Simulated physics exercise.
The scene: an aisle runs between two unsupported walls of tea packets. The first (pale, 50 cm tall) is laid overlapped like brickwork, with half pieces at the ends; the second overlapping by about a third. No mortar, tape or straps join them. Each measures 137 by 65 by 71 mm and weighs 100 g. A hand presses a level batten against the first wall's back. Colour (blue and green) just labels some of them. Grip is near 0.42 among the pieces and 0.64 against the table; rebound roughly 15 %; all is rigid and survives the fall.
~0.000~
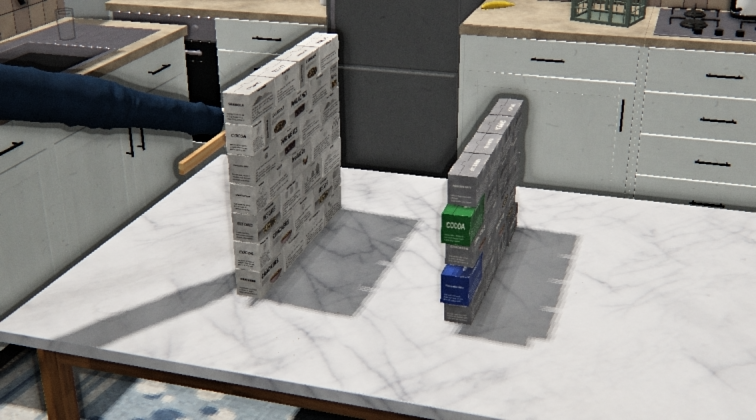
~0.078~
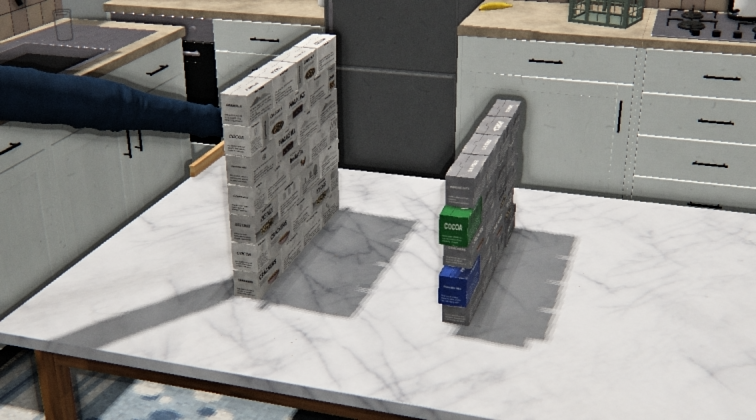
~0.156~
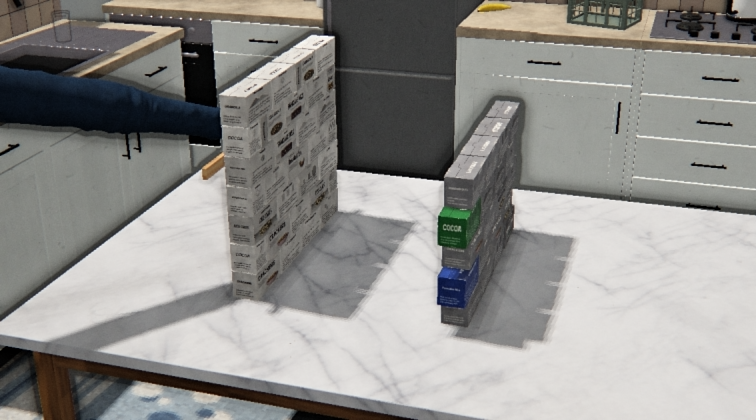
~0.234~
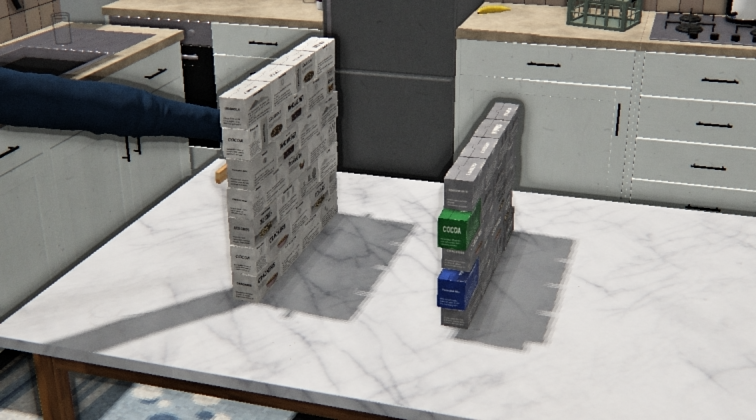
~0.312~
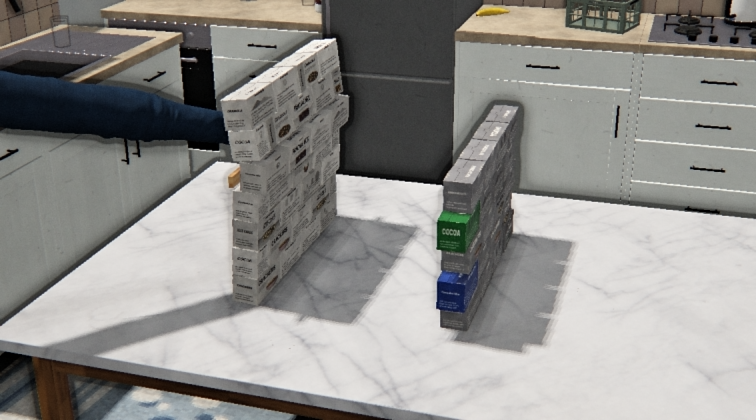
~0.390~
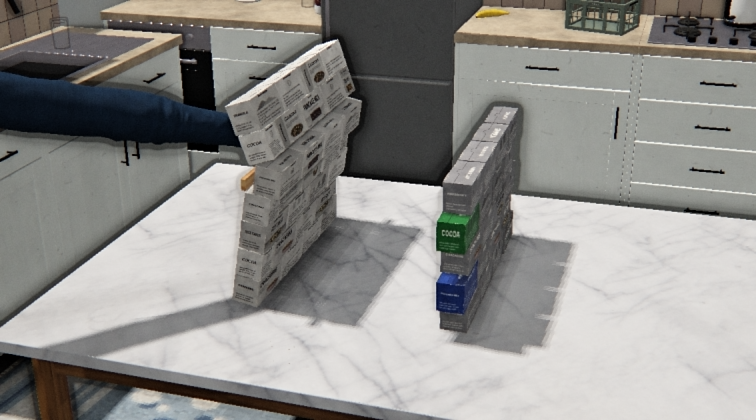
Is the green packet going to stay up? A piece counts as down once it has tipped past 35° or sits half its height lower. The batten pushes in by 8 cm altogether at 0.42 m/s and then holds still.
That packet stays up.
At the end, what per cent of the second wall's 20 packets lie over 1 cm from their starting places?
Shifted: 0 per cent.
By 0.50 s, 9 of the pale wall down; none of the 20 packets of the second wall down; green packet unmoved.
By 0.64 s, 28 of the pale wall down; none of the 20 packets of the second wall down; green packet unmoved.
When it is over (2.1 s), 28 of the pale wall down; none of the 20 packets of the second wall down; green packet unmoved; blue packet unmoved. In pixels of the last frame, middles, green packet near (458, 225), blue packet near (457, 285).
